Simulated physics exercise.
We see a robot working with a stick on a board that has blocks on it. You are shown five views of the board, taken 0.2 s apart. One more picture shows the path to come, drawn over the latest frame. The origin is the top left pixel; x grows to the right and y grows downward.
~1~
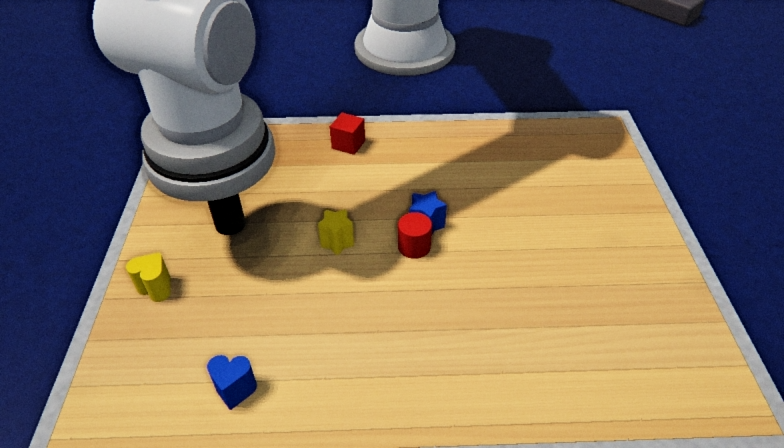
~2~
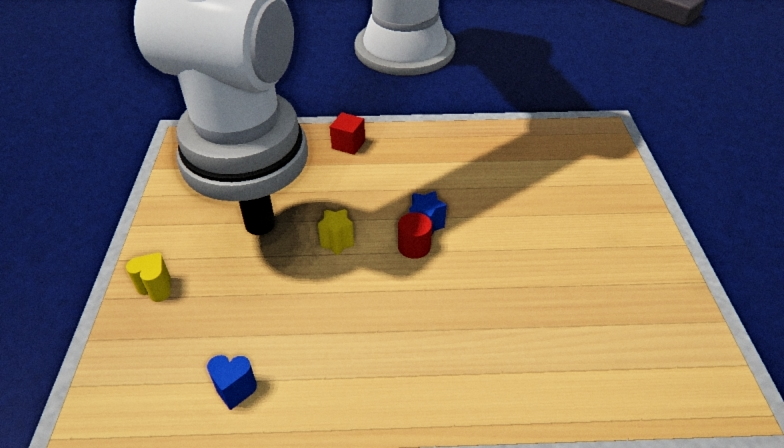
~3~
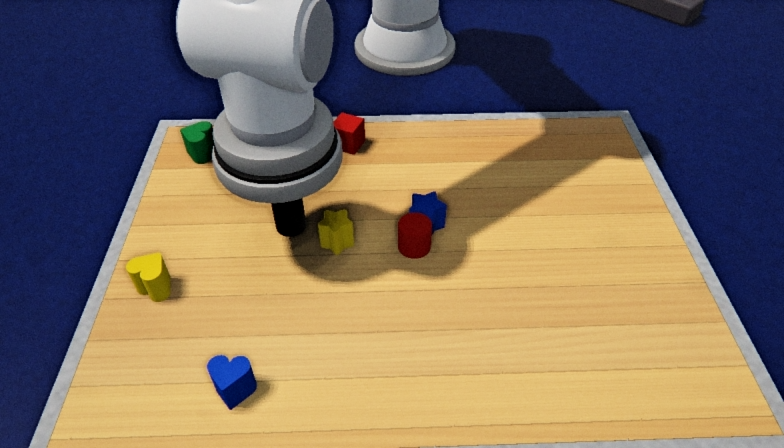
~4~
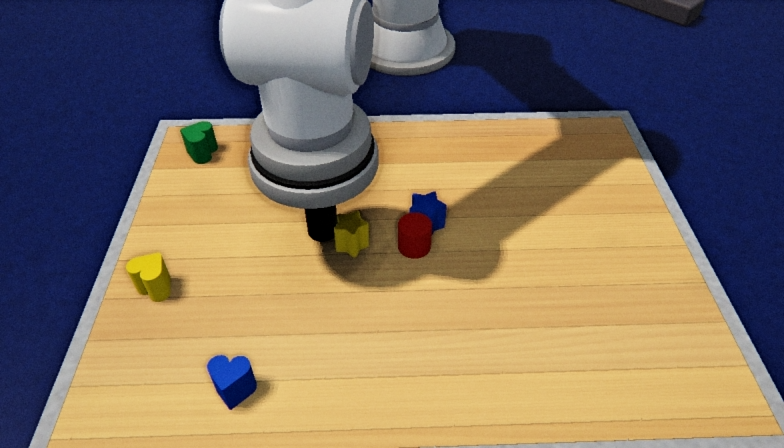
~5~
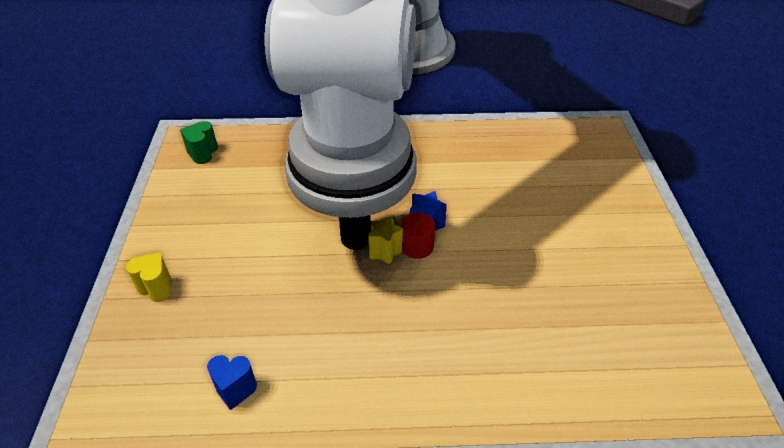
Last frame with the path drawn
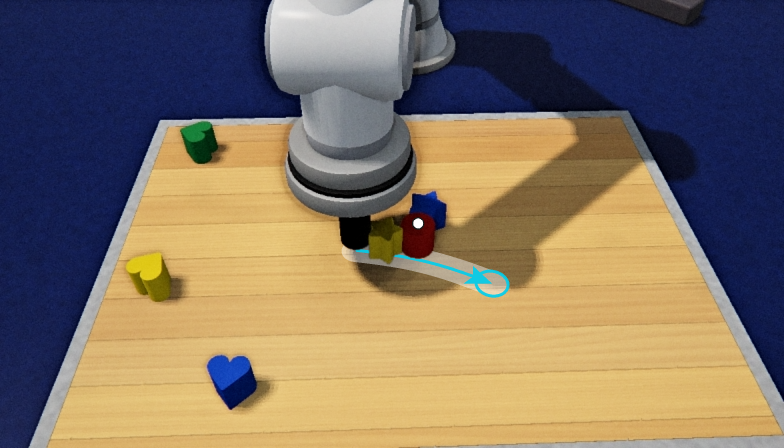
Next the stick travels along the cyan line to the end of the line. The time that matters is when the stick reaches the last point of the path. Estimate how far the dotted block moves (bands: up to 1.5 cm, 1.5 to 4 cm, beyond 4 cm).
It will move more than 4 cm.
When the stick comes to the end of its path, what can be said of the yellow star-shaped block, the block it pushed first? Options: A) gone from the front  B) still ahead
(B)
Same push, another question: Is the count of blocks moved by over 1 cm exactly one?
No - that is not the case.
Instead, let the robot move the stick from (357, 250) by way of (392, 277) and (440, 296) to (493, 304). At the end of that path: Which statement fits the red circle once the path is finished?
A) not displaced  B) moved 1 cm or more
B
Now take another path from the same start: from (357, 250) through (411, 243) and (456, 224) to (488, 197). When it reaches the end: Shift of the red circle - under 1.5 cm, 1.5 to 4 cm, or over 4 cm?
Travel: Beyond 4 cm.
Drawn move, from (357, 250) by way of (402, 257) and (447, 267) to (492, 283); the dot is on the red circle.
What follows on the original path. One third of the way, stick (403, 245); yellow star-shaped block (432, 240), turned 15° clockwise; red circle (459, 227).
Two thirds of the way, stick (449, 256); yellow star-shaped block (479, 252), turned 15° clockwise; red circle (483, 226).
At the end, stick (494, 272); yellow star-shaped block (527, 267), turned 15° clockwise; red circle (483, 226); blue star-shaped block still.
